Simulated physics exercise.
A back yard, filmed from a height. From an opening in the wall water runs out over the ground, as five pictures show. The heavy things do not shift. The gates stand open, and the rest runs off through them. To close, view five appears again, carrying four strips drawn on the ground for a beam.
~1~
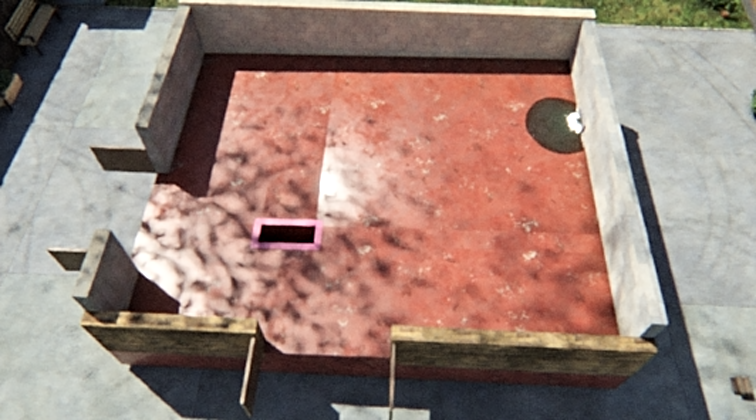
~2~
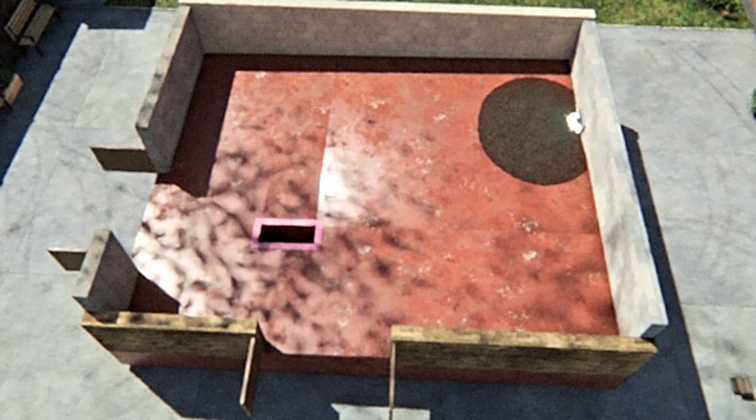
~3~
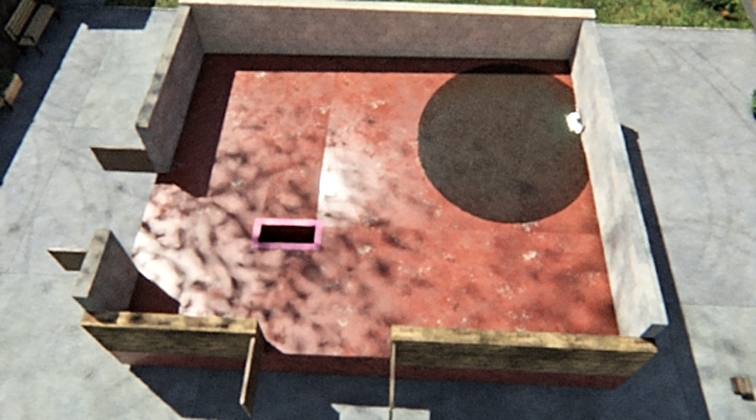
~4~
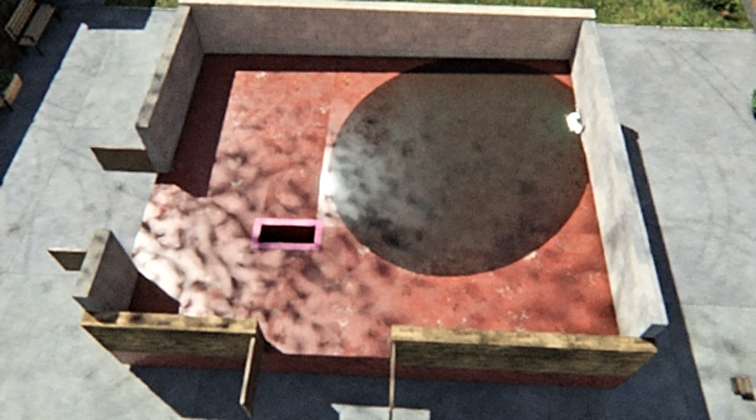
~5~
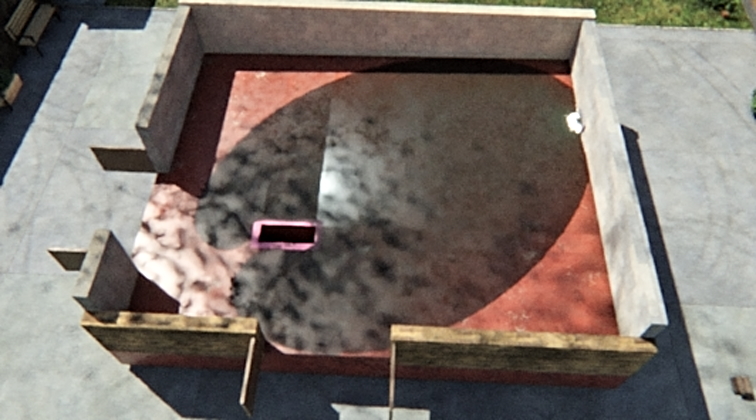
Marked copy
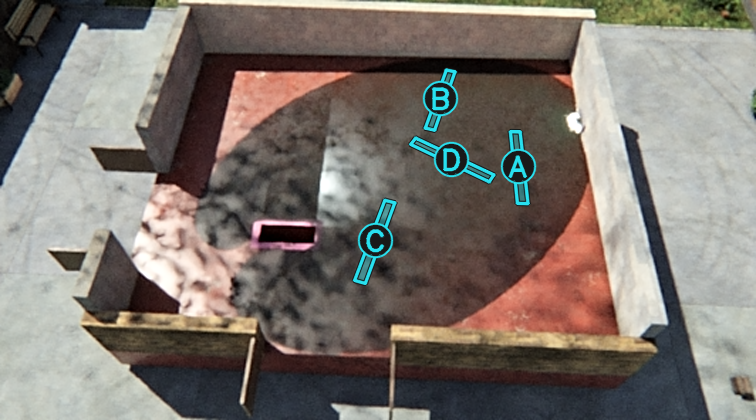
A walled yard with a red floor fills the view, seen from high above by a camera that stays still. A pink-rimmed dark rectangular gully sits left of centre, a small white outfall is at the right wall, and gates stand open at the left and front. Dark water spreads from the outfall leftward across the floor, widening until it surrounds the gully and enters it.
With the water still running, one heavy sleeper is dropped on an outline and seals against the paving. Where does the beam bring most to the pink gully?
I would pick spot B.
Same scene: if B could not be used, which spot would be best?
Spot C.
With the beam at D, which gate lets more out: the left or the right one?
The left gate.
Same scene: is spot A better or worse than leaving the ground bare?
It is worse.
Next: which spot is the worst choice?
That would be D.
On the marked copy, A from (522, 203) to (515, 131); B from (429, 129) to (450, 70); C from (359, 281) to (389, 201); D from (413, 141) to (491, 178).
With A, about 11 % of the stream runs into the pink gully, about 88 % out by the gates.
With B, about 26 % of the stream runs into the pink gully, about 74 % out by the gates.
With C, about 16 % of the stream runs into the pink gully, about 83 % out by the gates.
With D, about 6 % of the stream runs into the pink gully, about 93 % out by the gates.
